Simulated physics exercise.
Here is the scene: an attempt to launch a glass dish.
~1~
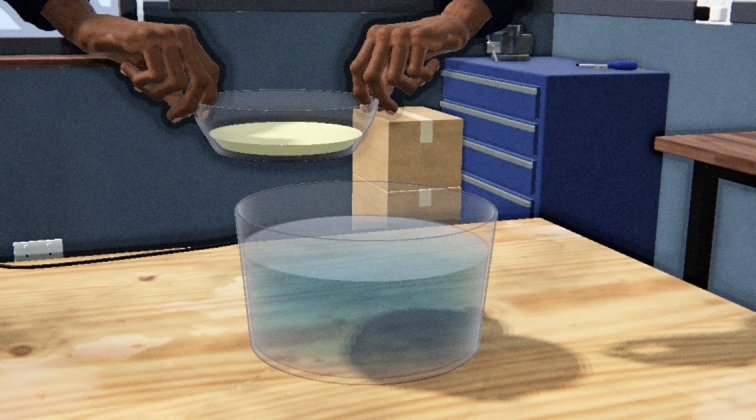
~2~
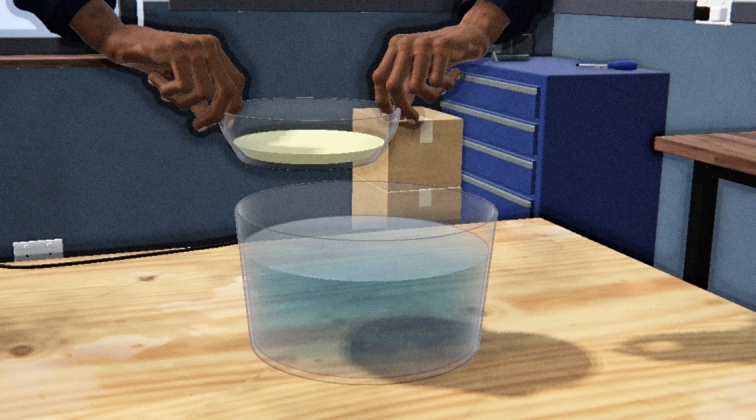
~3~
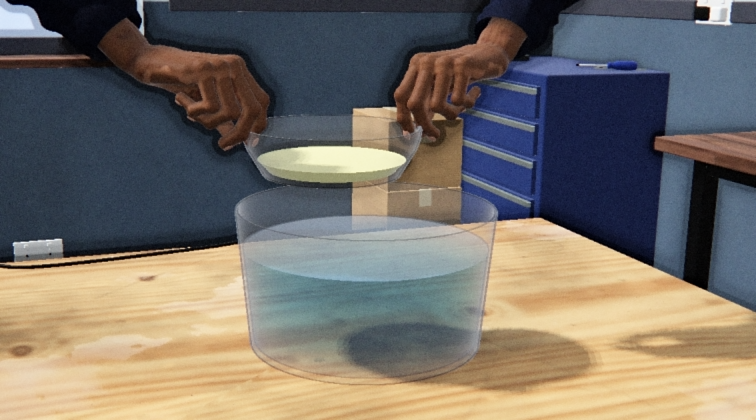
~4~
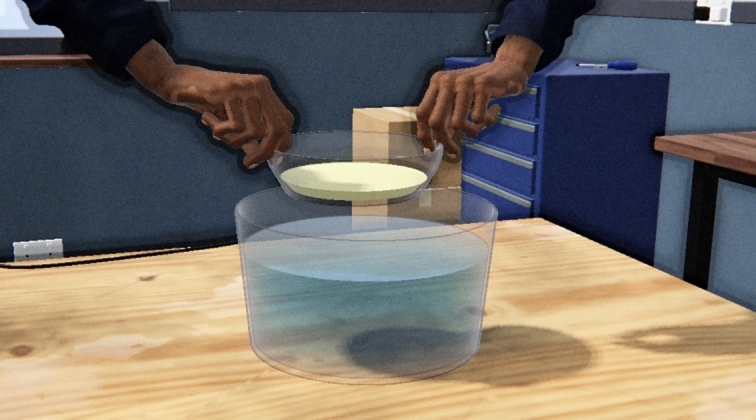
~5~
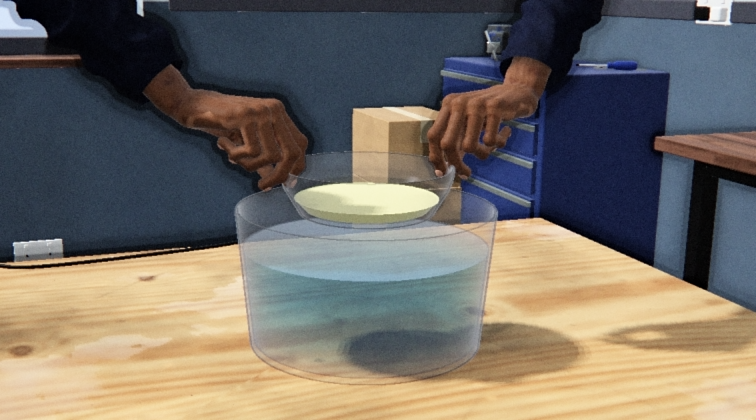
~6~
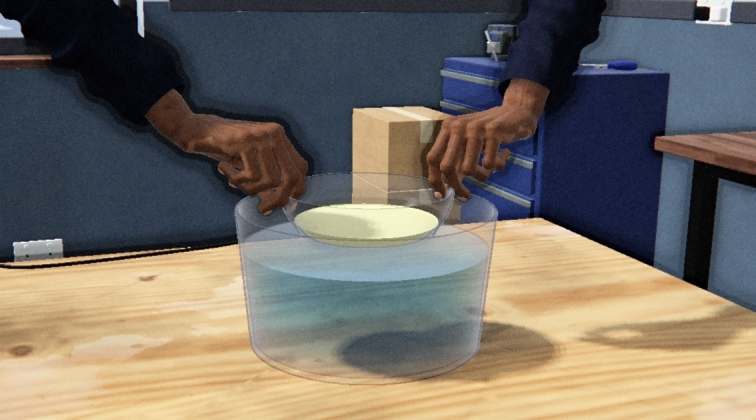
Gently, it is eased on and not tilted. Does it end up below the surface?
No.
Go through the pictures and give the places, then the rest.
In the first frame, dish (286, 122) about a quarter full; above the basin.
In the second frame, dish about a quarter full, surface at (309, 143); coming down.
In the third frame, dish (332, 148) about a quarter full; lower.
In the fourth frame, dish about a quarter full, surface at (354, 177); lower still.
In the fifth frame, dish (367, 187) about a quarter full; close to the surface.
In the sixth frame, dish about a quarter full, surface at (366, 221); just over the surface.
A moment on, the dish dips into the water.
Further on, it bobs and steadies.
When it is over, the dish floats with about half of its side showing.
